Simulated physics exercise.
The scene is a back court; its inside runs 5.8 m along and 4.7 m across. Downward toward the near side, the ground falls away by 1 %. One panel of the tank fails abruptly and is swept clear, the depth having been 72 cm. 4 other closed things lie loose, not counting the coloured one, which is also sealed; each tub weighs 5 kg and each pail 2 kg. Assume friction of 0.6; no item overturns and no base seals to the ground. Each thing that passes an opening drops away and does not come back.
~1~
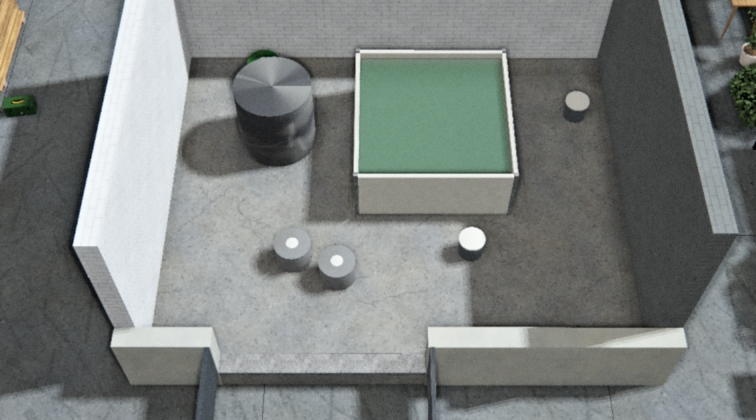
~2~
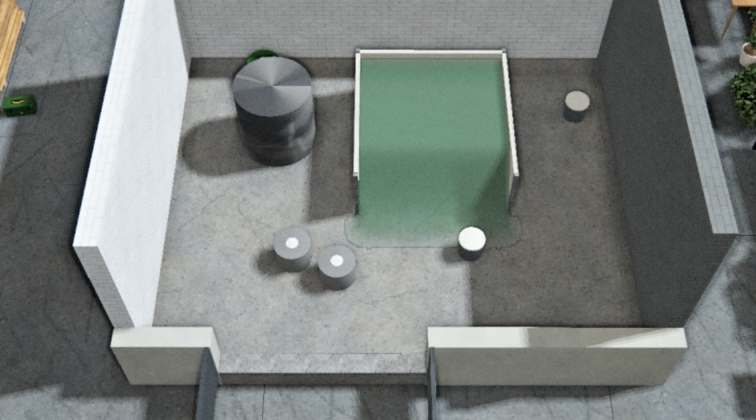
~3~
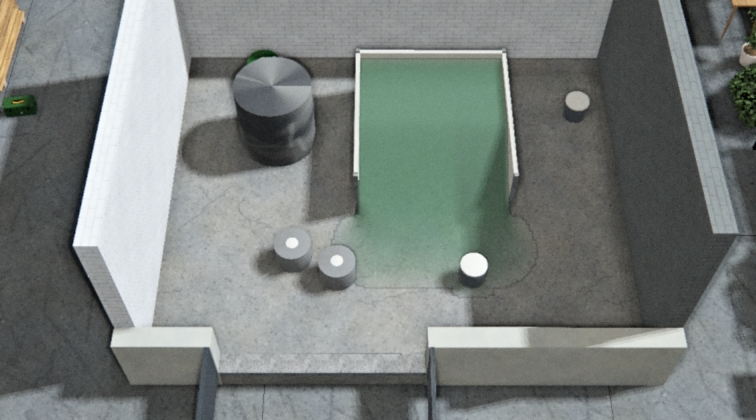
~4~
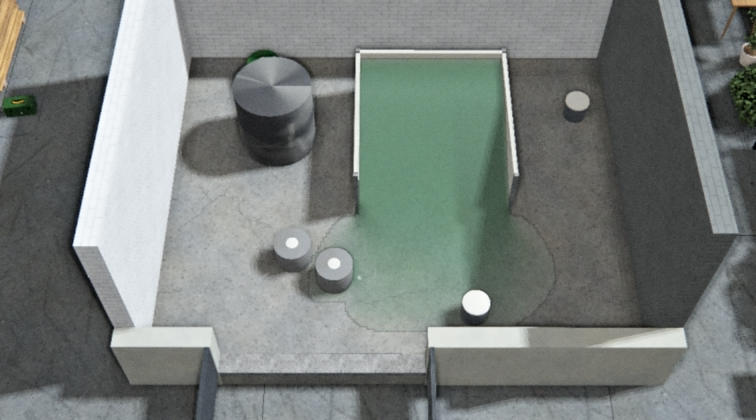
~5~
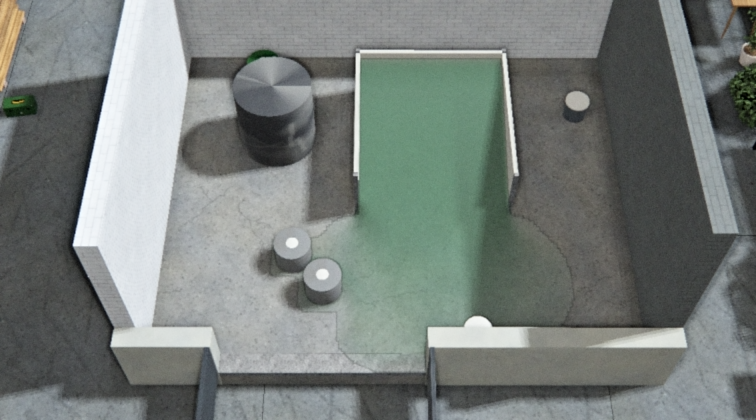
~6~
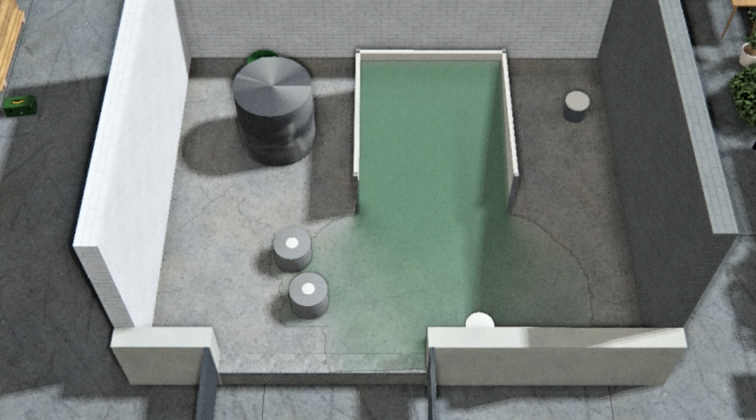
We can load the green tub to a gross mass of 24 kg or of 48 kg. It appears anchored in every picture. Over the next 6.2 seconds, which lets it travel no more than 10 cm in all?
Outcome: The 24 kg mass is fine.
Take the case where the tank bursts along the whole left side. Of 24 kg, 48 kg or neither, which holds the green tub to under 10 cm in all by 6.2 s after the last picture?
Answer: Neither of them.
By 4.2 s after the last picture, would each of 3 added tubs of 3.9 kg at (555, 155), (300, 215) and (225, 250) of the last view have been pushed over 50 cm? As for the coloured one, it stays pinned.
First one went beyond, second stayed within, third stayed within.
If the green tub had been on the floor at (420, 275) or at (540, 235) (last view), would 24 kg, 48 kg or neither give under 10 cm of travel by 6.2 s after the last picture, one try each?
First spot: No mass works; second spot: Light mass works.
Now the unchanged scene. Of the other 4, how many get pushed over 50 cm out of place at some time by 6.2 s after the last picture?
3.
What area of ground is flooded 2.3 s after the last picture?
Somewhere about 18 m2, give or take.
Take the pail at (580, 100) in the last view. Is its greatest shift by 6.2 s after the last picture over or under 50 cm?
Result: Above threshold.
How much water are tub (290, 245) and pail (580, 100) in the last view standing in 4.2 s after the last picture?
I'd put it at 1 cm and 17 cm respectively.
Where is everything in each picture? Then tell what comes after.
In the first picture, the green tub at (263, 62), on the bottom; 3.8 m2 under water; 0 of 5 have shifted.
In the second picture, the green tub at (263, 62) rests on the ground; water covers 4.9 m2; 0 of 5 have shifted.
In the third picture, the green tub at (263, 62) rests on the ground; 6.3 m2 under water; 1 of 5 have shifted.
In the fourth picture, the green tub at (263, 62), on the bottom; water covers 7.9 m2; 2 of 5 have shifted.
In the fifth picture, the green tub at (263, 62) rests on the ground; water covers 9.6 m2; 2 of 5 have shifted.
In the sixth picture, the green tub at (263, 62), on the bottom; 10.4 m2 under water; 2 of 5 have shifted.
Then, 0.6 s after the last picture the green tub would be 0 cm from its start with 24 kg and 0 cm from its start with 48 kg; 0 cm of water round it then.
Then, 2.3 s after the last picture the green tub would be 0 cm from its start with 24 kg and 0 cm from its start with 48 kg; 0 cm of water round it then.
Then, 4.2 s after the last picture the green tub would be 0 cm from its start with 24 kg and 0 cm from its start with 48 kg; 0 cm of water round it then.
Then, 6.2 s after the last picture the green tub would be 0 cm from its start with 24 kg and 0 cm from its start with 48 kg; 6 cm of water round it then.
